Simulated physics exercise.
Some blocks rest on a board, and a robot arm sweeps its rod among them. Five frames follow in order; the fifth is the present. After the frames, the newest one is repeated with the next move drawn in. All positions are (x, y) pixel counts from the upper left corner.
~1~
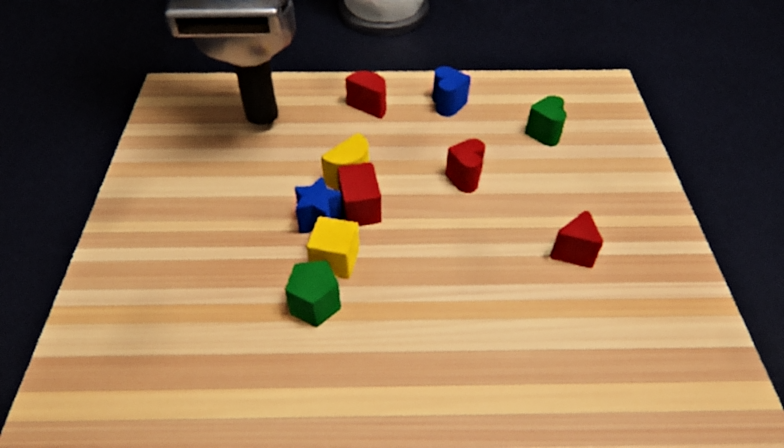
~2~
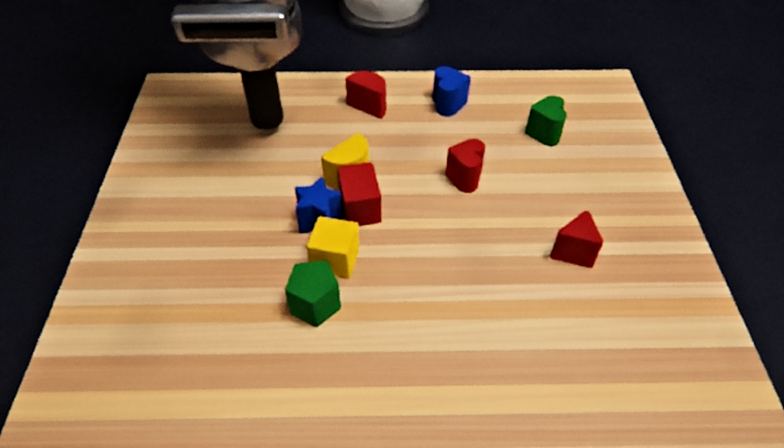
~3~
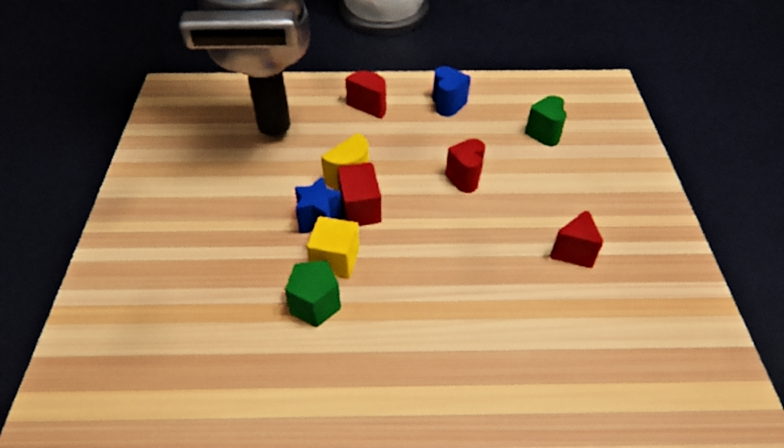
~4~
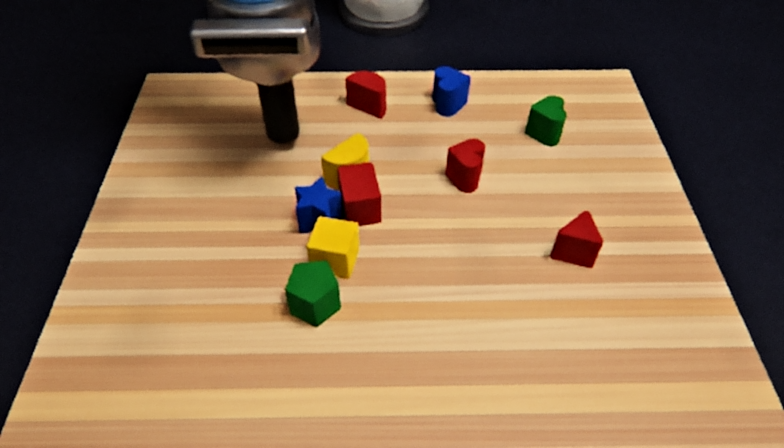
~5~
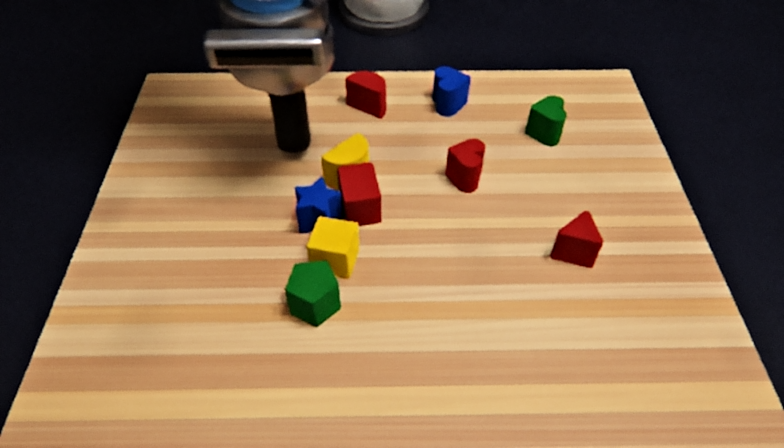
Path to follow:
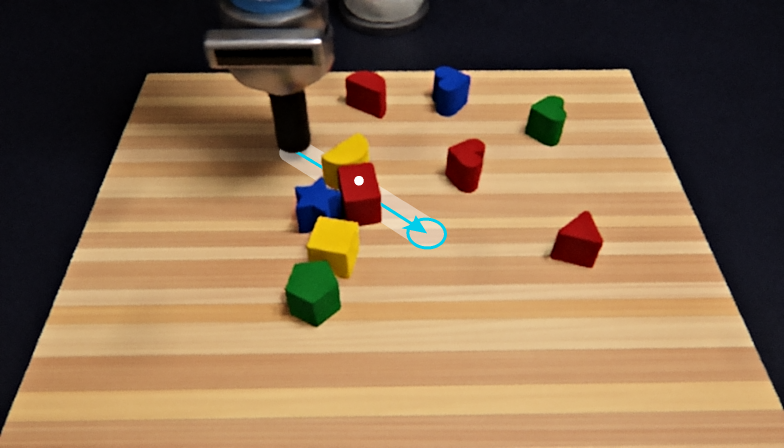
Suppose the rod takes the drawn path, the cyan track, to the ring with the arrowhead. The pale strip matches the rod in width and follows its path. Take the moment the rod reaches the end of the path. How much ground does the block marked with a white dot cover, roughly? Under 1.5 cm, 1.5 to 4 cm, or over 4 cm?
It will move more than 4 cm.
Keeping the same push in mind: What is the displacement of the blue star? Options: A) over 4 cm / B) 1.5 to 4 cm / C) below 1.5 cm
Choice C: Below 1.5 cm.
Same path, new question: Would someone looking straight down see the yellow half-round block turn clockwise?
No, that is not what happens.
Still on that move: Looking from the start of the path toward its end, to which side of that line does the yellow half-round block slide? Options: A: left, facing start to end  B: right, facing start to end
Correct choice: A.
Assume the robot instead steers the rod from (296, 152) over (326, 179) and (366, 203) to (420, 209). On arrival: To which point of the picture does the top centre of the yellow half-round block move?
I'd guess (382, 152).
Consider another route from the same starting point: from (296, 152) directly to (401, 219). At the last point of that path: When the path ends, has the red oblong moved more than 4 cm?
Answer: Yes.
Path on the board, from (296, 152) directly to (427, 233); the dot is on the red oblong.
The first path, step by step. One third of the way, rod (336, 167); yellow half-round block (365, 156), turned 20° anticlockwise; red oblong (370, 191), turned 15° clockwise.
Two thirds of the way, rod (380, 195); yellow half-round block (409, 165), turned 55° anticlockwise; red oblong (389, 206), turned 75° clockwise.
At the end, rod (427, 224); blue star in place; yellow half-round block (417, 165), turned 85° anticlockwise; red oblong (400, 229), turned 135° clockwise.
